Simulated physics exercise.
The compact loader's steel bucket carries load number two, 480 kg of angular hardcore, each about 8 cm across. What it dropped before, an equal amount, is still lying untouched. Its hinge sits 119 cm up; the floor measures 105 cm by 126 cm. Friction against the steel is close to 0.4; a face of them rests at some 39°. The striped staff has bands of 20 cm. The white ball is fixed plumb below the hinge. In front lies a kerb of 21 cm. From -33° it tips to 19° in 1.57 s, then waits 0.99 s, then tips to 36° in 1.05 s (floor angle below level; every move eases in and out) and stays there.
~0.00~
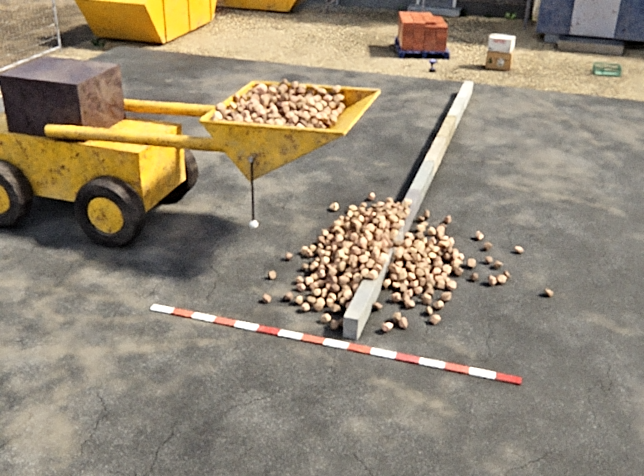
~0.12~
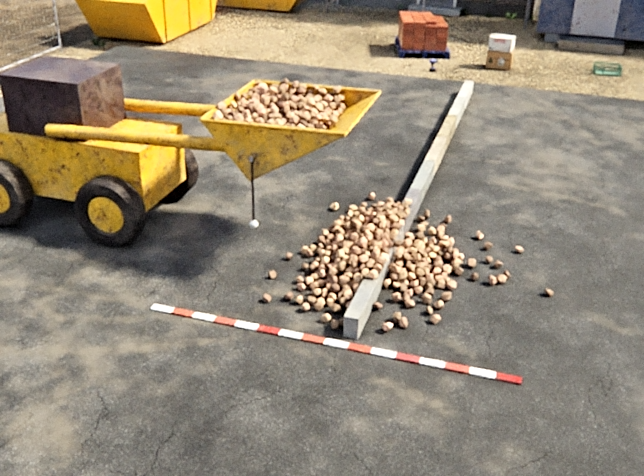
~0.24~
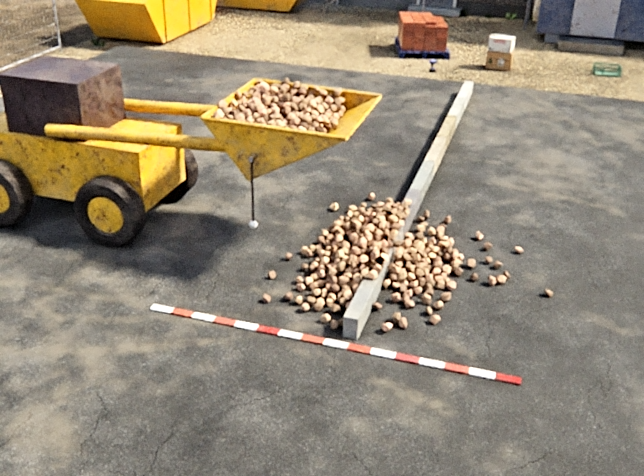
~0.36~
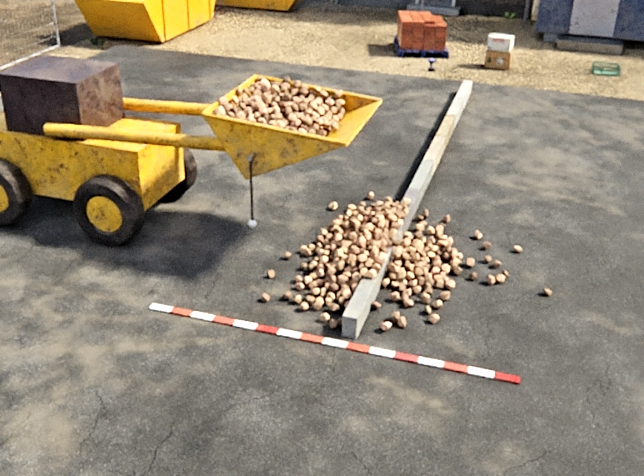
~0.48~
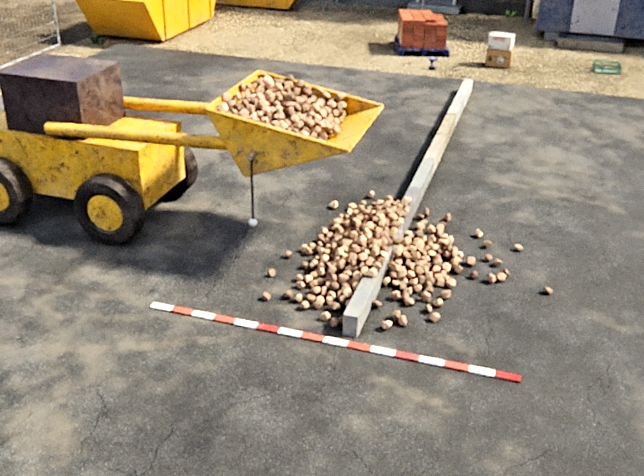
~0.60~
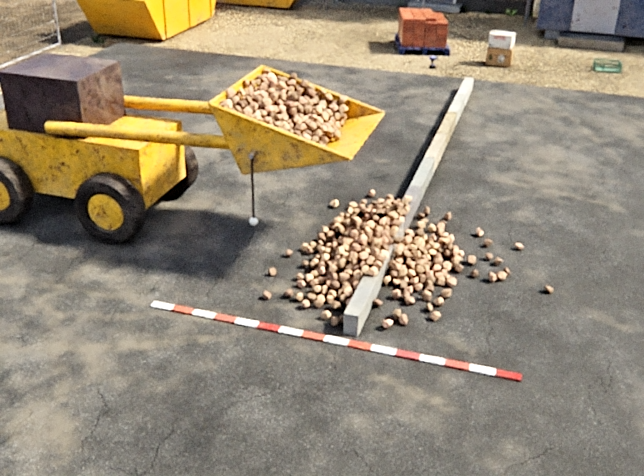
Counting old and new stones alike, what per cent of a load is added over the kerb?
About 14 per cent.
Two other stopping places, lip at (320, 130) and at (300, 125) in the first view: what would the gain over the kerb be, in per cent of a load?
First some 0, then 0 per cent.
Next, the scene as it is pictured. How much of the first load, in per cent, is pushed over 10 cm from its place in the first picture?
About 5 per cent.
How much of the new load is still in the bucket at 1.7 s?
About 100 per cent.
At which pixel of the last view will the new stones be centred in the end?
Near (353, 232).
After 1.2 s the floor is at 11°; in per cent of one load, 100 in the bucket, 77 on this side of the kerb, 23 over the kerb; the foremost stones are at (505, 265).
After 1.7 s the floor is at 19°; in per cent of one load, 99 in the bucket, 78 on this side of the kerb, 23 over the kerb; the foremost stones are at (505, 265).
After 4.1 s the floor is at 36°; in per cent of one load, 12 in the bucket, 152 on this side of the kerb, 37 over the kerb; the foremost stones are at (505, 269).
After 6.8 s the floor is at 36°; in per cent of one load, 5 in the bucket, 158 on this side of the kerb, 37 over the kerb; the foremost stones are at (505, 269). Net gain over the kerb, 14.
